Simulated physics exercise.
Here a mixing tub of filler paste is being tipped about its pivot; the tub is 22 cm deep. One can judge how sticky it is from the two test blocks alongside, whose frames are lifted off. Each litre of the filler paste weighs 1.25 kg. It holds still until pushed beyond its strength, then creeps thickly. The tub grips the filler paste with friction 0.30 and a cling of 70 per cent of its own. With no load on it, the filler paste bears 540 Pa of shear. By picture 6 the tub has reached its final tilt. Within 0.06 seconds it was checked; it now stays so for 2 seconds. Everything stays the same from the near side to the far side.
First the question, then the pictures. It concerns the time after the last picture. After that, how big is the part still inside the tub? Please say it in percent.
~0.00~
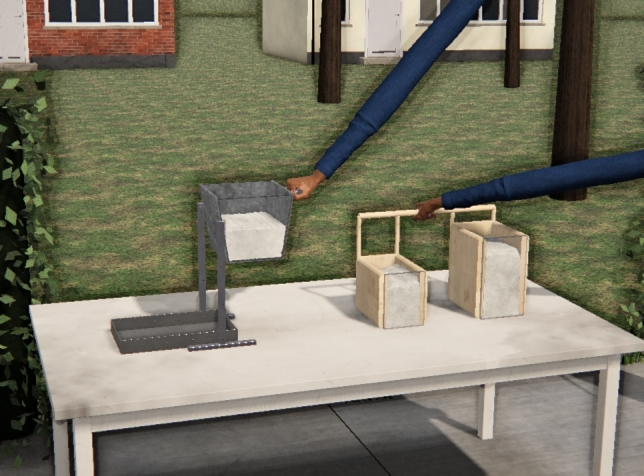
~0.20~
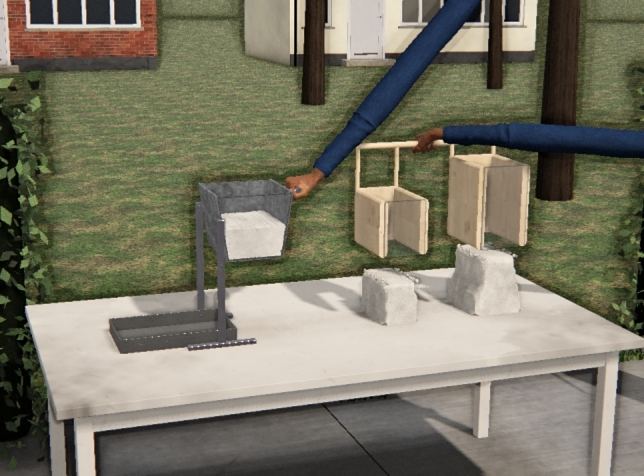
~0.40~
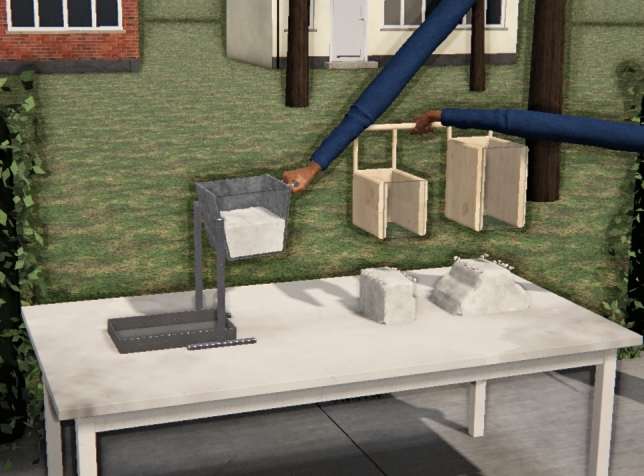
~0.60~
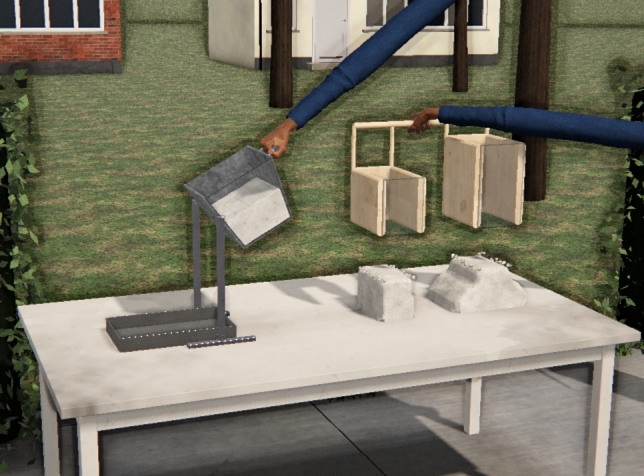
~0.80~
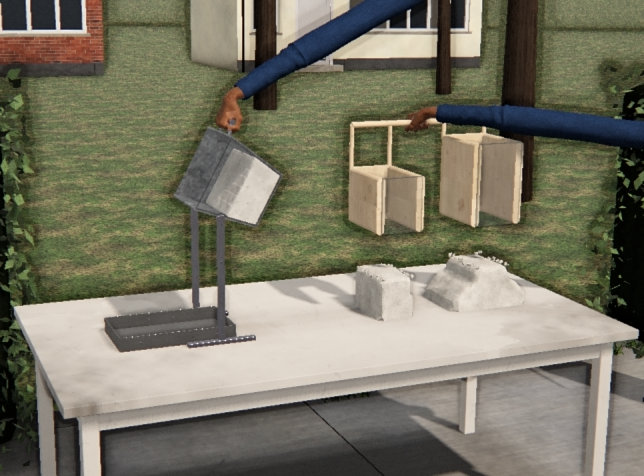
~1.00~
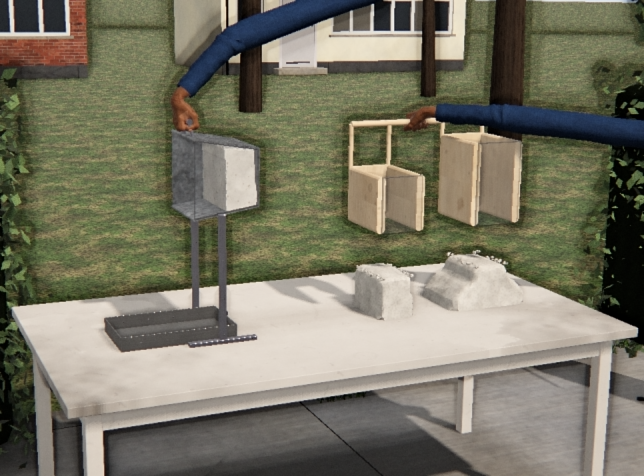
I would say roughly 96 per cent is still inside.
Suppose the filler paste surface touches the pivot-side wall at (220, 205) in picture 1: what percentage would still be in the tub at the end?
About 40 per cent.
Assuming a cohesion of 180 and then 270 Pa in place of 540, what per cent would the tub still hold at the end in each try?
Respectively 45 % and 50 %.
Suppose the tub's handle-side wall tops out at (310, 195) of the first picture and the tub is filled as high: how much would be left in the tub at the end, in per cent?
Some 55 percent would still be in the tub at the end.
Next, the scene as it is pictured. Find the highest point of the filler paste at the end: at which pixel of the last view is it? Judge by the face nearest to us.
(211, 179).
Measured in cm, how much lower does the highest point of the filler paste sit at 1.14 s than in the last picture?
Roughly 4 cm.
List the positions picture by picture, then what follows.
The first picture shows handle-side rim at (291, 194), tilt 0 degrees; crest of the filler paste at (281, 227); block heights 17 cm, 26 cm (left to right).
The second picture shows handle-side rim at (291, 192), tilt 0 degrees; crest of the filler paste at (280, 225); block heights 16 cm, 22 cm (left to right).
The third picture shows handle-side rim at (288, 187), tilt 3 degrees; crest of the filler paste at (283, 220); block heights 16 cm, 17 cm (left to right).
The fourth picture shows handle-side rim at (269, 157), tilt 29 degrees; crest of the filler paste at (280, 190); block heights 16 cm, 17 cm (left to right).
The fifth picture shows handle-side rim at (230, 138), tilt 61 degrees; crest of the filler paste at (257, 160); block heights 16 cm, 17 cm (left to right).
The sixth picture shows handle-side rim at (194, 142), tilt 89 degrees; crest of the filler paste at (229, 149); block heights 16 cm, 17 cm (left to right).
After 1.14 s, the tub is at 89 degrees and holds 100 %.
After 1.31 s, the tub is at 89 degrees and holds 100 %.
After 1.48 s, the tub is at 89 degrees and holds 97 %.
After 1.65 s, the tub is at 89 degrees and holds 96 %.
After 3.00 s, the tub is at 89 degrees and holds 96 %.
